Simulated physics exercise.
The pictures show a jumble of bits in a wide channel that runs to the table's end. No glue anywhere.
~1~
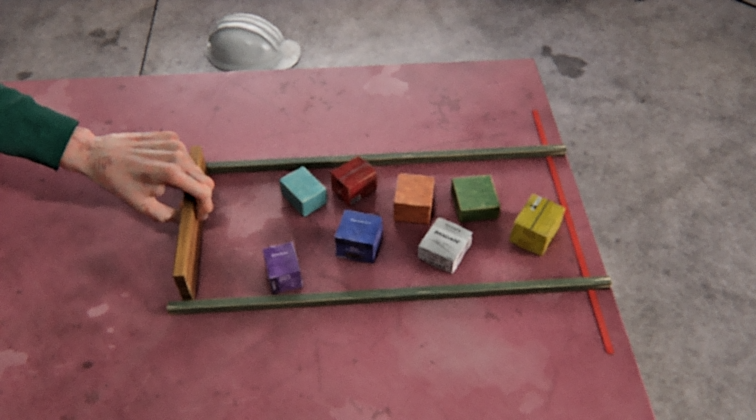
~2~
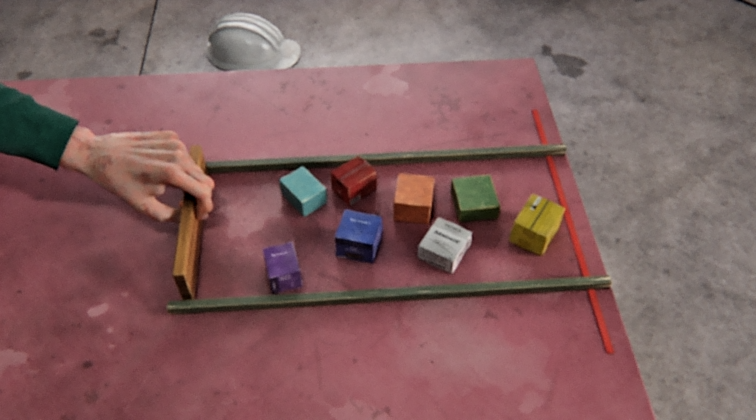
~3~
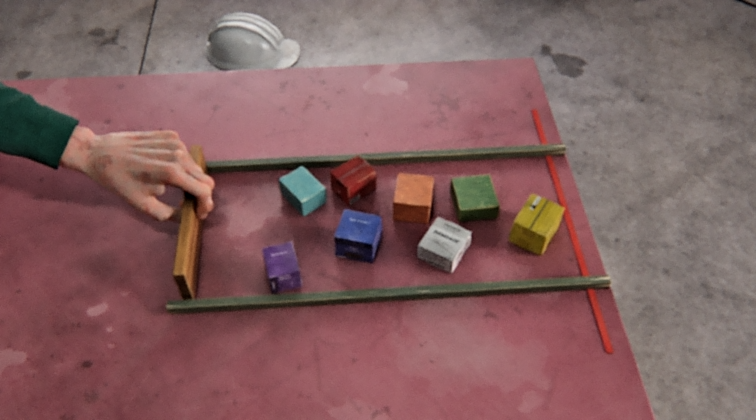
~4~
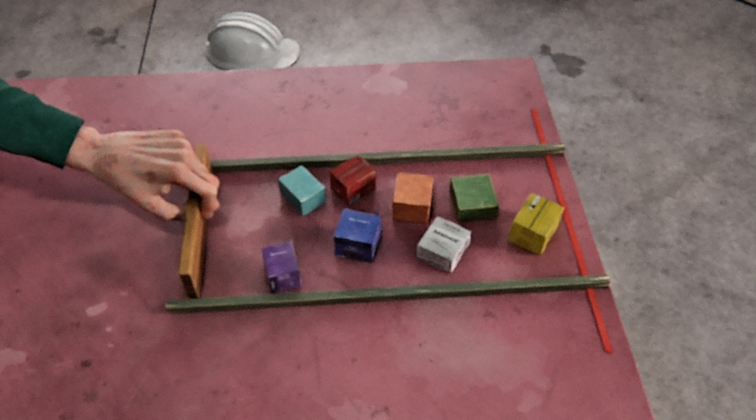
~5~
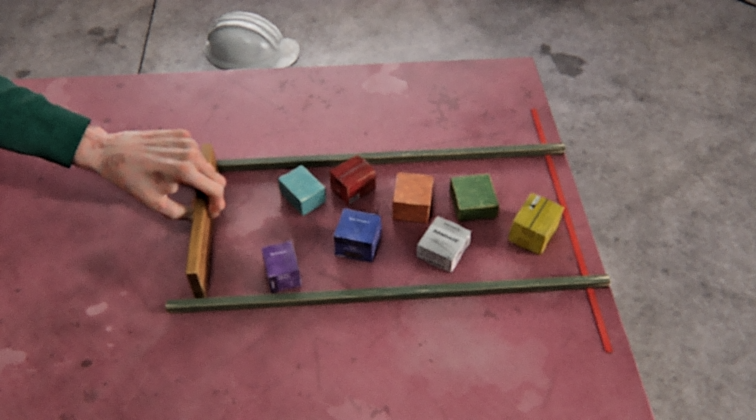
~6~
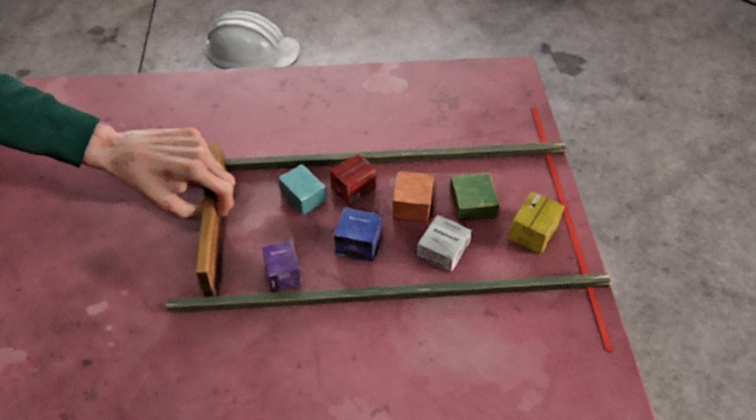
We see eight colored blocks scattered between two rails on a reddish table, with a red strip at the right. A hand holding a wooden board at the left keeps it still, then slides it slightly right, without touching the blocks.
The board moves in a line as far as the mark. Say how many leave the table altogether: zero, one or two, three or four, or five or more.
As it turns out, the number that fall off is five or more.
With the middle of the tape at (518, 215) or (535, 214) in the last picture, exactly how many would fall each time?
It would be 2 and 2.
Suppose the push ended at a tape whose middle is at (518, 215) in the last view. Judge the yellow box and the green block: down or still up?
The yellow box comes down, the green block falls.
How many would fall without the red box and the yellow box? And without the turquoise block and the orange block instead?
The counts: 3 and 3.
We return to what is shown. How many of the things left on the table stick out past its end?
Overhanging: 3.
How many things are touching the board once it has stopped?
3 of them.
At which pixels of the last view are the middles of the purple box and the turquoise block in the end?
The purple box at (600, 255), the turquoise block at (575, 183).
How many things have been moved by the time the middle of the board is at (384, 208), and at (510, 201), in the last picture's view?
The counts are 6 and 8.
Soon after, none off yet; yellow box at rest near (536, 223); green block at rest near (474, 196); white box at rest near (444, 243).
After that, none off yet; yellow box displaced a little near (561, 226); green block displaced about its own width near (542, 193); white box displaced well along near (524, 256).
In the end, the number that fall off is five or more; gone, red box, orange block, white box, green block and yellow box.
